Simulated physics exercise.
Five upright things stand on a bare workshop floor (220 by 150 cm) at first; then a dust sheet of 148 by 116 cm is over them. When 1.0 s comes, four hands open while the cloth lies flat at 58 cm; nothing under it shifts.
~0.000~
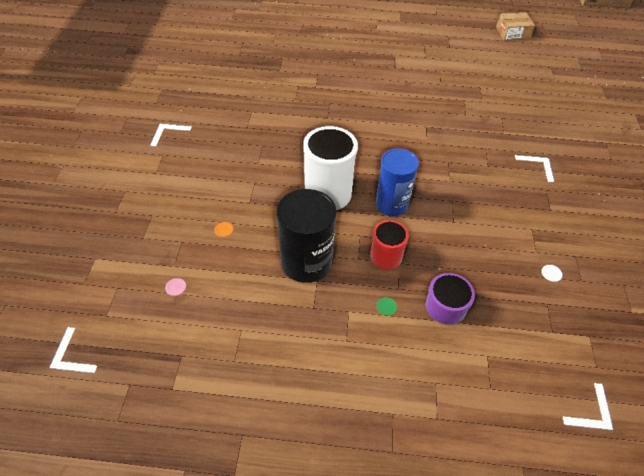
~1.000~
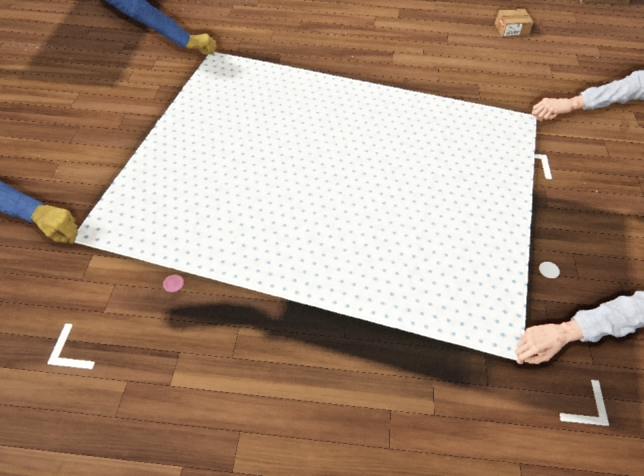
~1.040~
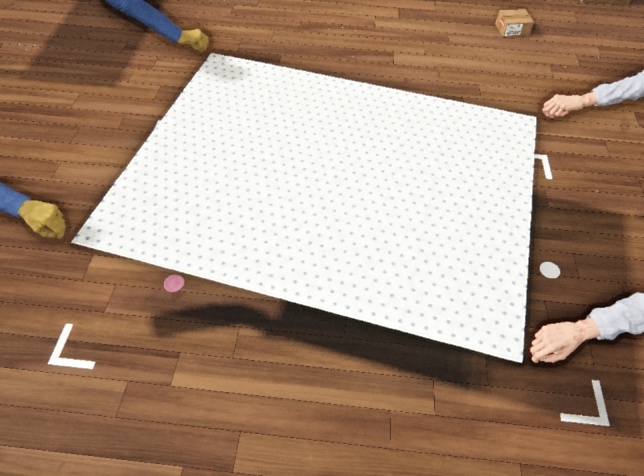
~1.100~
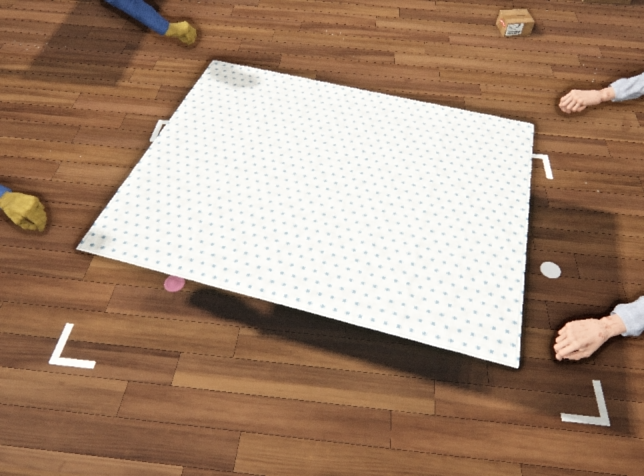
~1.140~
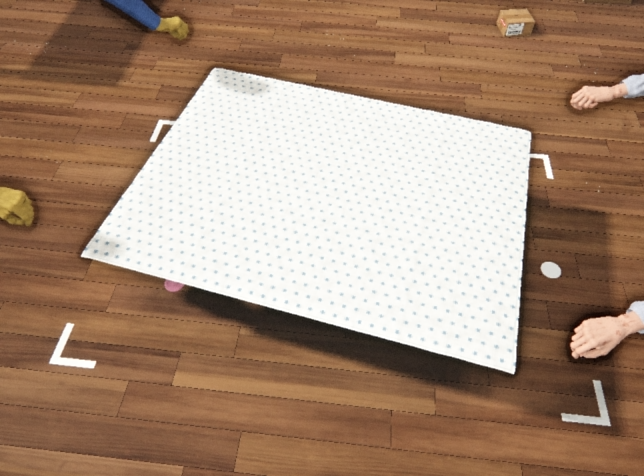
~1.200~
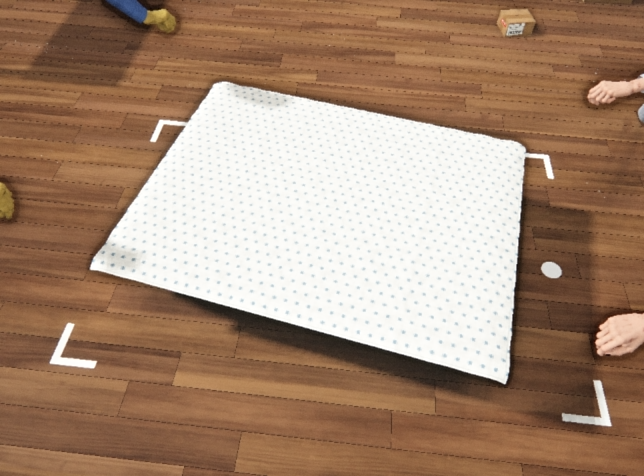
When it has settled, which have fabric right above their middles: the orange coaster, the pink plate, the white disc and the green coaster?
Result: Orange coaster ends under the cloth, pink plate vanishes under it, white disc remains in the open, green coaster gets covered.
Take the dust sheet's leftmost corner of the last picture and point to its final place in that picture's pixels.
Near pixel (151, 305).
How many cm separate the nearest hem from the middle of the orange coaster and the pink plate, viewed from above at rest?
The first sits about 6 cm from the nearest hem, the second about 4 cm.
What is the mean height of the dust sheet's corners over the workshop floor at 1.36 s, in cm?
On average the corners sit about 16 cm above the surface.
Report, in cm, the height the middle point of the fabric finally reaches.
Height: Approx. 38 cm.
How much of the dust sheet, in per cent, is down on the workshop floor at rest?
I'd estimate close to 15 in a hundred.
By 1.4 s, 0 % of it is down, spanning 158 by 138 cm, above orange coaster, pink plate, green coaster.
By 1.5 s, 5 % of it is down, spanning 141 by 131 cm, above orange coaster, pink plate, green coaster.
By 1.7 s, 10 % of it is down, spanning 143 by 126 cm, above orange coaster, pink plate, green coaster.
By 1.8 s, 15 % of it is down, spanning 141 by 125 cm, above orange coaster, pink plate, green coaster.
By 3.3 s, 15 % of it is down, spanning 142 by 125 cm, above orange coaster, pink plate, green coaster.
